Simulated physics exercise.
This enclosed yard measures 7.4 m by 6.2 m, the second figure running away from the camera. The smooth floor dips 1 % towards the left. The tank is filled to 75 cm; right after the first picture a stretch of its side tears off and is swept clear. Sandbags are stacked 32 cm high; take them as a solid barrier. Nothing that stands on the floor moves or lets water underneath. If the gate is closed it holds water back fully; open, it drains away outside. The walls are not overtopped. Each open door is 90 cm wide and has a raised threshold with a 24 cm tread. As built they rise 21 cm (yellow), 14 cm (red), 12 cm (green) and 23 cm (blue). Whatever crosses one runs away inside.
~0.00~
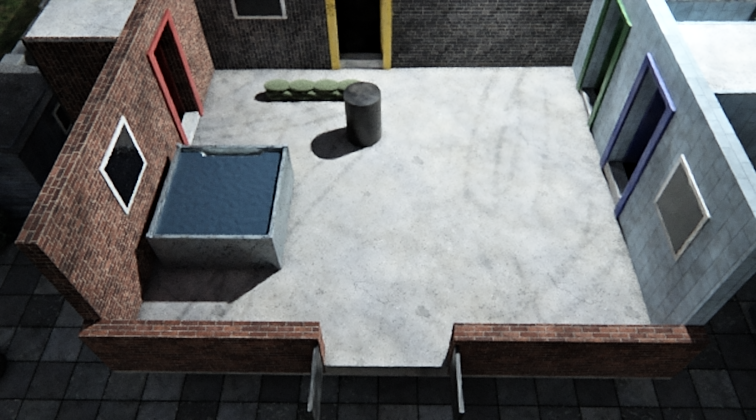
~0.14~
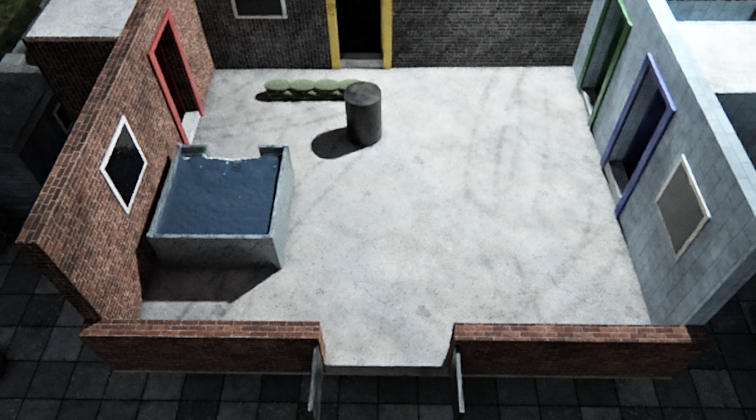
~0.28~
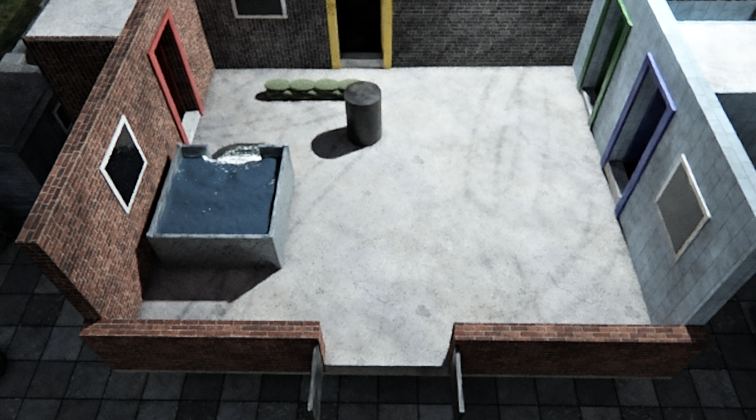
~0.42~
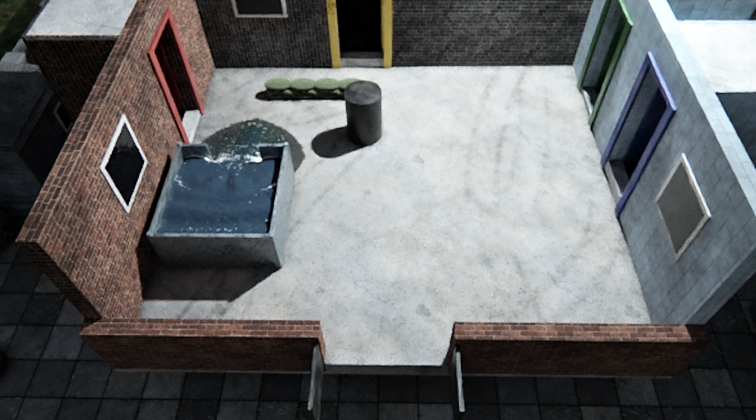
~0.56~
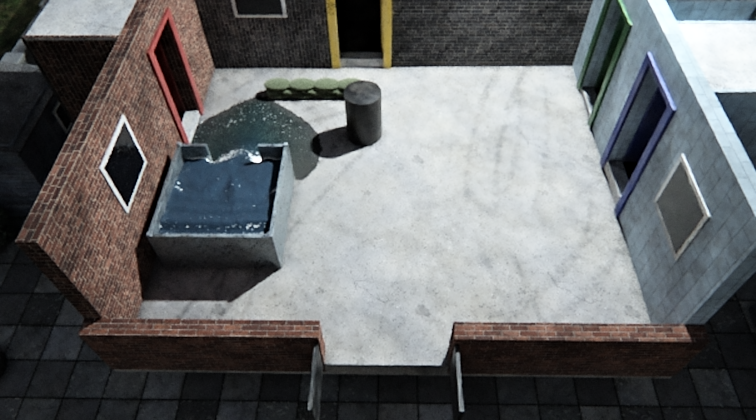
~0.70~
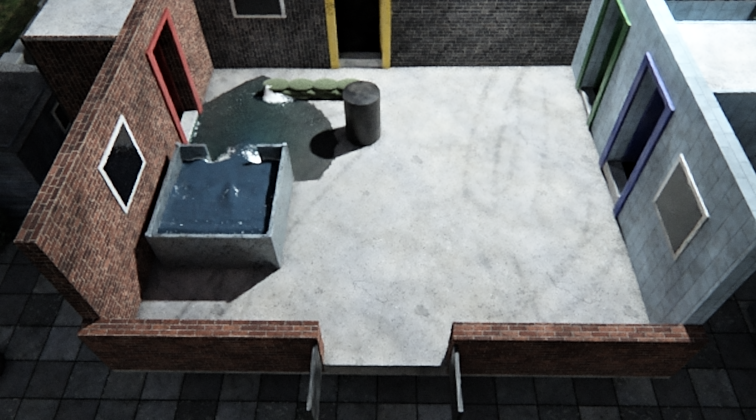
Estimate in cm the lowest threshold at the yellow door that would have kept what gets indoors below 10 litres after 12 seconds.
About 6.5 cm.
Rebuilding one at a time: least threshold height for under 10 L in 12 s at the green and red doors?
Roughly 14.0 cm at green and 17 cm at red.
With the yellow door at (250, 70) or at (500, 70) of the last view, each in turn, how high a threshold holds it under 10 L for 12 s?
About 35 and 7.0 cm.
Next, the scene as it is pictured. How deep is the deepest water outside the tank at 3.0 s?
Roughly 29 cm.
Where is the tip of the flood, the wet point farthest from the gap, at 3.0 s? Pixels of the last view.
At about (527, 68).
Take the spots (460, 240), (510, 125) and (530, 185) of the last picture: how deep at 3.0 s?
In that order: 0, 2 and 0 cm.
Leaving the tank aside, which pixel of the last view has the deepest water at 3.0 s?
At about (221, 76).
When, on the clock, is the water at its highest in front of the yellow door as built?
Around 3.6 s.
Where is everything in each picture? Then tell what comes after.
In the first picture, still water, 75 cm deep, in the tank at (223, 192); the yellow door at (360, 26) is dry.
In the second picture, the front is at a hidden place, 0.3 m from the gap on the far side; 0.2 m2 of floor is wet, 75 cm left at the back.
In the third picture, water pours out on the far side and has run 0.8 m, to a hidden place; about 12 cm deep outside, 75 cm at the back.
In the fourth picture, the gap is on the far side, the front 1.4 m out at (245, 124); the back of the tank holds 71 cm.
In the fifth picture, the gap is on the far side, the front 2.1 m out at (254, 101); the back of the tank holds 64 cm.
In the sixth picture, the gap is on the far side, the front 2.7 m out at (254, 82); the back of the tank holds 64 cm; 1.5 m in a straight line remain to the yellow door at (359, 26).
After 1.4 s water covers 15 % of the floor, deepest (50 cm) near (222, 71); it has not reached the yellow door.
After 3.0 s water covers 40 % of the floor, deepest (29 cm) near (221, 76); 5 cm at the yellow door, 0 litres in over its 21 cm threshold.
After 12.0 s water covers 95 % of the floor, deepest (8 cm) near (292, 261); 5 cm at the yellow door, 0 litres in over its 21 cm threshold.
At the yellow door as built, the water arrived by 2.1 s and peaked near 12 cm at 3.6 s.
Run again over the same 12 s with other heights there, 12 litres in over 6 cm, 7 litres over 7 cm. The limit of 10 litres is kept from about 6.5 cm up.
